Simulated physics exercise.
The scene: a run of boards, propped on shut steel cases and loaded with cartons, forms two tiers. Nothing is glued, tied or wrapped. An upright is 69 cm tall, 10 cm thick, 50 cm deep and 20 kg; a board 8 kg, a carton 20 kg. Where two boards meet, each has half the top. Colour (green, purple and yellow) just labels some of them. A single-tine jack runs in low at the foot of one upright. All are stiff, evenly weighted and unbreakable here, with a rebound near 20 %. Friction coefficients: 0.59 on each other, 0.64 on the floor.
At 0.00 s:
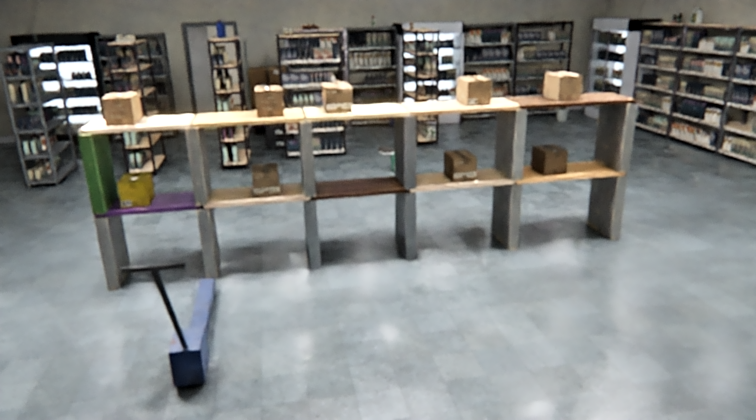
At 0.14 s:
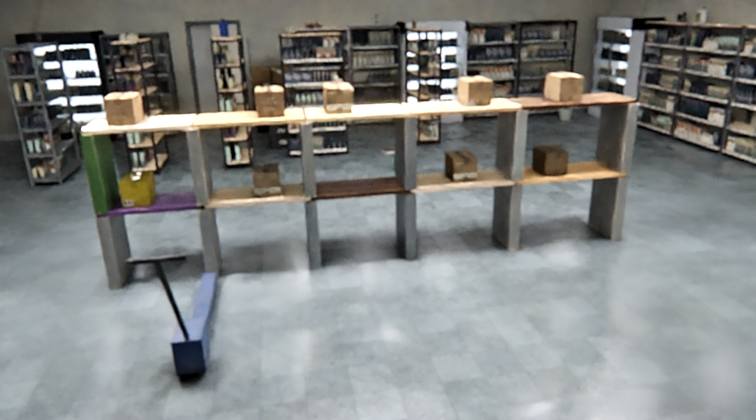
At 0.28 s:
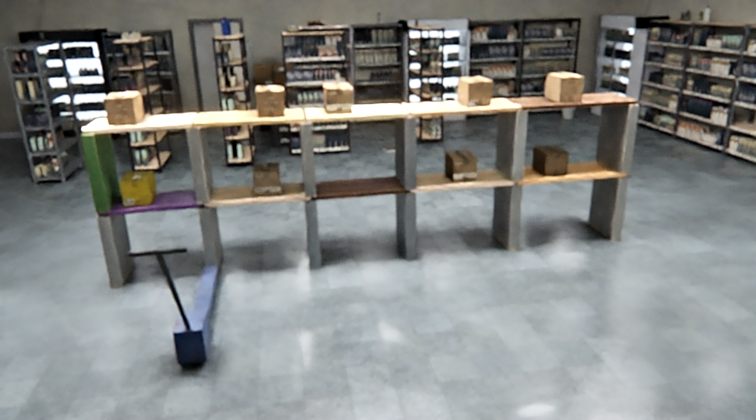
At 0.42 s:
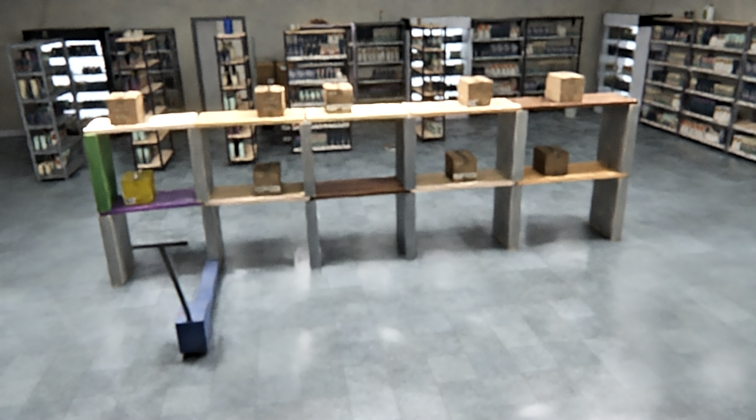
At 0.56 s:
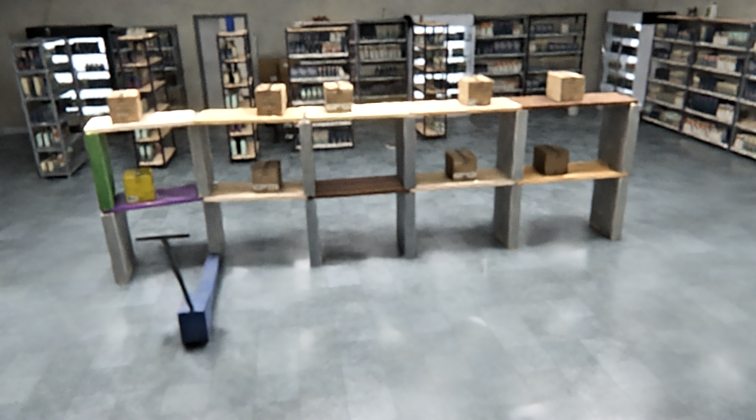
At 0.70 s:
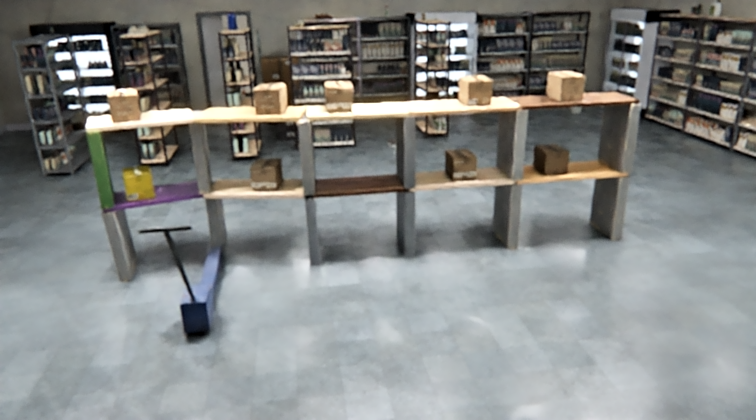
Blue pallet jack sliding slowly toward the left end of a two-tier board shelf, nudging the uprights and yellow carton slightly.
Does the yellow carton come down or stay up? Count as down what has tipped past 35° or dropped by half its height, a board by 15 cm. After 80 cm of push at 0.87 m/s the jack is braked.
It comes down.
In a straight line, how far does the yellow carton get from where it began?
Roughly 65 cm away.
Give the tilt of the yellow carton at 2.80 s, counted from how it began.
About 0°.
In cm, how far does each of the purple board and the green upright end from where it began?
Purple 90, green 80.
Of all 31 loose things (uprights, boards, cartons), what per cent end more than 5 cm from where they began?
It is 40 per cent.
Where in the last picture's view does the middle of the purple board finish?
Near (91, 262).
After 0.98 s, none of the 31 pieces down, 12 disturbed; yellow carton leaning 12°; purple board leaning 12°.
After 1.32 s, 5 of the 31 pieces down; yellow carton leaning 49°, 49 cm lower; green upright leaning 41°.
After 1.60 s, 9 of the 31 pieces down; yellow carton 58 cm lower; green upright leaning 63°, 71 cm lower.
After 2.80 s, 9 of the 31 pieces down; yellow carton 59 cm lower; green upright leaning 65°, 74 cm lower.
At rest (4.8 s), 9 of the 31 pieces down; yellow carton 59 cm lower; green upright leaning 65°, 74 cm lower; purple board 59 cm lower. As the last picture would show them, middles, yellow carton near (132, 242), green upright near (96, 246).
